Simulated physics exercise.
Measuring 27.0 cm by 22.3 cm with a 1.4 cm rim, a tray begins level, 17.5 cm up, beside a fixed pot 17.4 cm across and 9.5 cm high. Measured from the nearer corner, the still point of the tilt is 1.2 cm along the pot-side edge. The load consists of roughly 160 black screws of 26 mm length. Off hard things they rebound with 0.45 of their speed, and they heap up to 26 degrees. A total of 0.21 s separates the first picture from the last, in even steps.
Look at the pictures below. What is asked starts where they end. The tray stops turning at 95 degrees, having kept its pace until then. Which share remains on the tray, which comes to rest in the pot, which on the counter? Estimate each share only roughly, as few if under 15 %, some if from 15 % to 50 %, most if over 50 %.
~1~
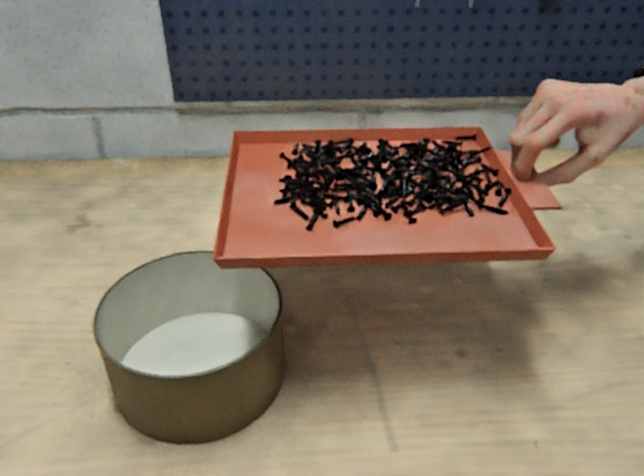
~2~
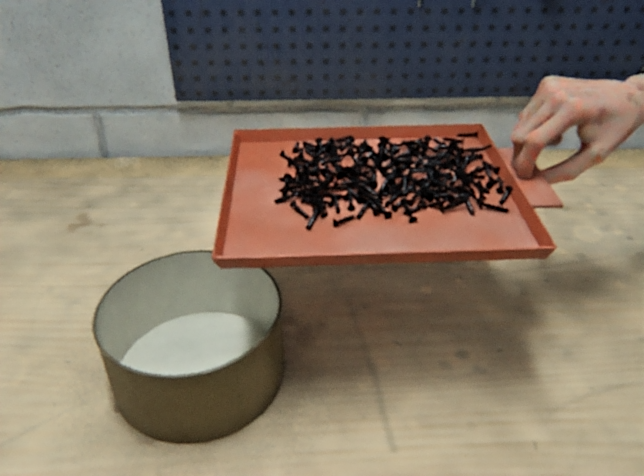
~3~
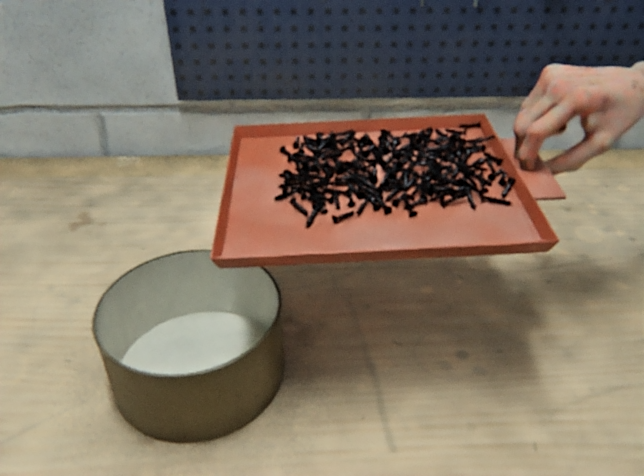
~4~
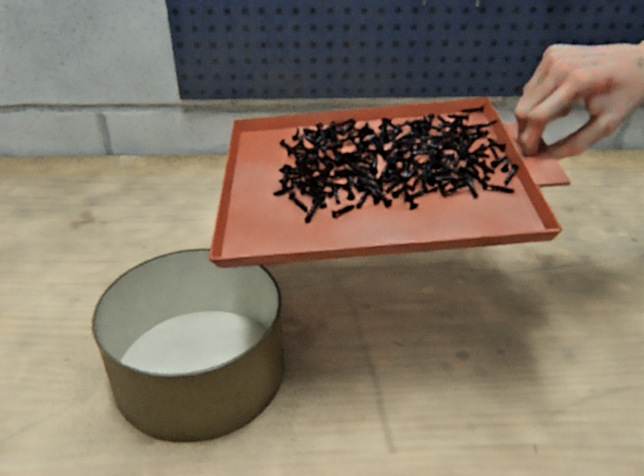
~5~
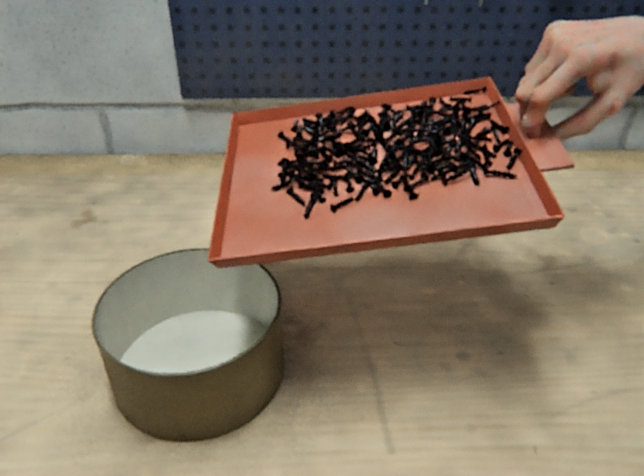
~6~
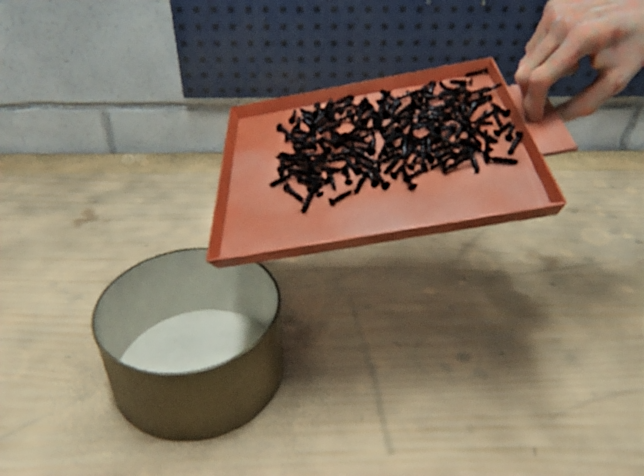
Roughly: Left on the tray few, pot most, counter some.
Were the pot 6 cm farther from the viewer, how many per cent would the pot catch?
In that case some 10 per cent.
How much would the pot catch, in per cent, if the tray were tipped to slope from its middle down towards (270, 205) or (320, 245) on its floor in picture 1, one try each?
I'd put it at about 60 per cent for the first tilt and about 25 per cent for the second.
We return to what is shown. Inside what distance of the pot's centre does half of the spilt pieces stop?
Some 18 centimetres.
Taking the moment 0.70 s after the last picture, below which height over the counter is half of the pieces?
About 6 cm.
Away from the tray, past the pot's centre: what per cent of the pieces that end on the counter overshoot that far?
Share: Close to 90 %.
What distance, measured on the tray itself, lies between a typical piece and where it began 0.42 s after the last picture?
By then it sits near 11 cm from where it began.
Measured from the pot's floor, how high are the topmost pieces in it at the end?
2.5 cm.
Then, 0.42 s after the last picture, tilt 53 degrees; the tray holds 100 %, the pot 0 %.
Then, 0.70 s after the last picture, tilt 79 degrees; the tray holds 10 %, the pot 45 %.
Then, 1.08 s after the last picture, tilt 95 degrees; the tray holds 0 %, the pot 70 %.
In the end, tray 0 %, pot 75 %, counter 30 %.
